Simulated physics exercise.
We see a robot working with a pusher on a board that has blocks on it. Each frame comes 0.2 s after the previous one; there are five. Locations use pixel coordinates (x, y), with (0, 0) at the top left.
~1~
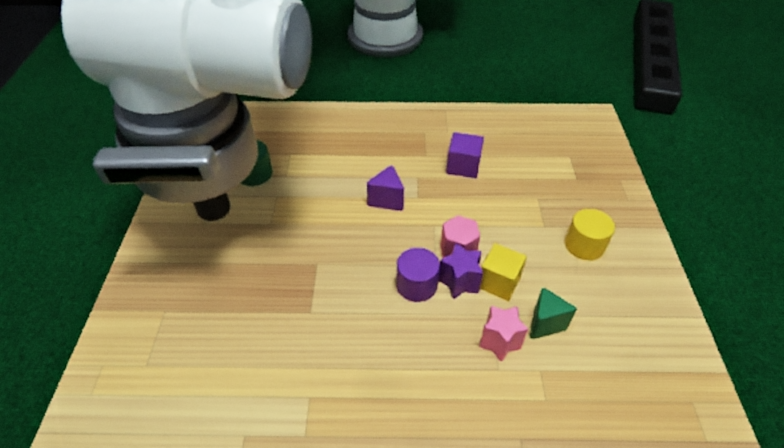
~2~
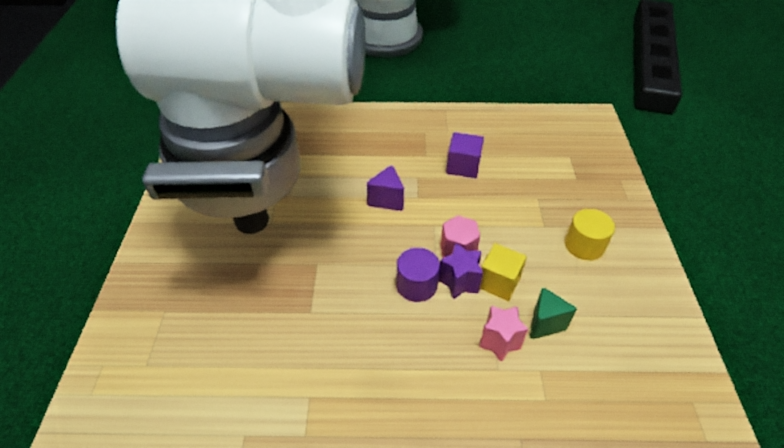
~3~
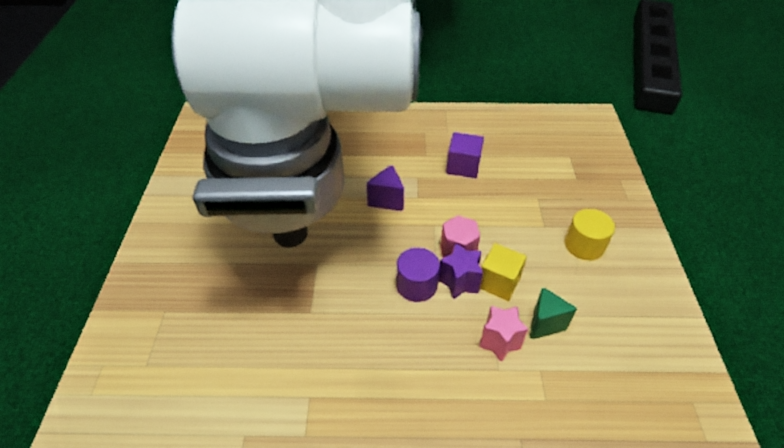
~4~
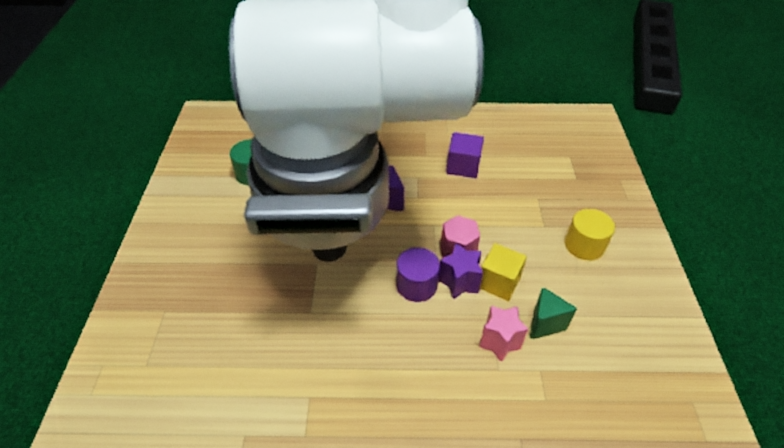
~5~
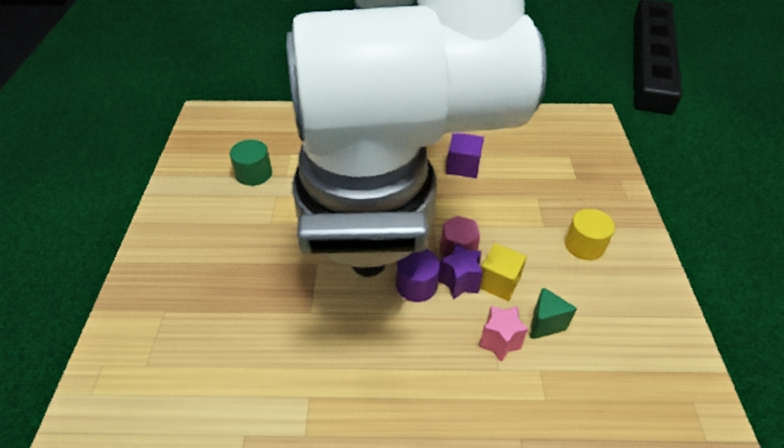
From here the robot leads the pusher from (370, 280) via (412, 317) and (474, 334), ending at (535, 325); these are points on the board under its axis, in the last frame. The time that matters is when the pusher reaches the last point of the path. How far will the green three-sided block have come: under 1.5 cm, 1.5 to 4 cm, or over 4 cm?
It ends 1.5 to 4 cm away.
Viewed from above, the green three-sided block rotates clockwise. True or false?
False.
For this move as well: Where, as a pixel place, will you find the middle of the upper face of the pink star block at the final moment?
Expect it around (561, 333).
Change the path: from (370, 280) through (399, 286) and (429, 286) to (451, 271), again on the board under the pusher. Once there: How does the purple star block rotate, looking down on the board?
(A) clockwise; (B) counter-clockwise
Correct choice: A.
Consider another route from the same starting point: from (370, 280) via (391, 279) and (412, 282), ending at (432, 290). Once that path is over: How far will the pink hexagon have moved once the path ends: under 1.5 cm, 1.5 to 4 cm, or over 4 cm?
My estimate: Under 1.5 cm.
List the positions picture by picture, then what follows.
The first frame shows lower end of the pusher at (215, 210), tops of blocks, purple round block at (418, 263), yellow four-sided block at (505, 260), pink star block at (506, 321), green three-sided block at (553, 304).
The second frame shows pusher at (253, 223), blocks as before.
The third frame shows pusher at (291, 236), blocks as before.
The fourth frame shows pusher at (330, 250), blocks as before.
The fifth frame shows pusher at (369, 264), purple round block at (418, 263), yellow four-sided block at (505, 260), pink star block at (506, 321), green three-sided block at (553, 304).
What follows on the original path. One third of the way, pusher at (413, 301); purple round block at (439, 270); yellow four-sided block at (510, 259).
Two thirds of the way, pusher at (477, 319); purple round block at (440, 270); yellow four-sided block at (511, 259); pink star block at (513, 323).
At the end, pusher at (541, 310); purple round block at (440, 270); yellow four-sided block at (511, 259); pink star block at (561, 333), turned 50° clockwise; green three-sided block at (578, 306), turned 30° anticlockwise.
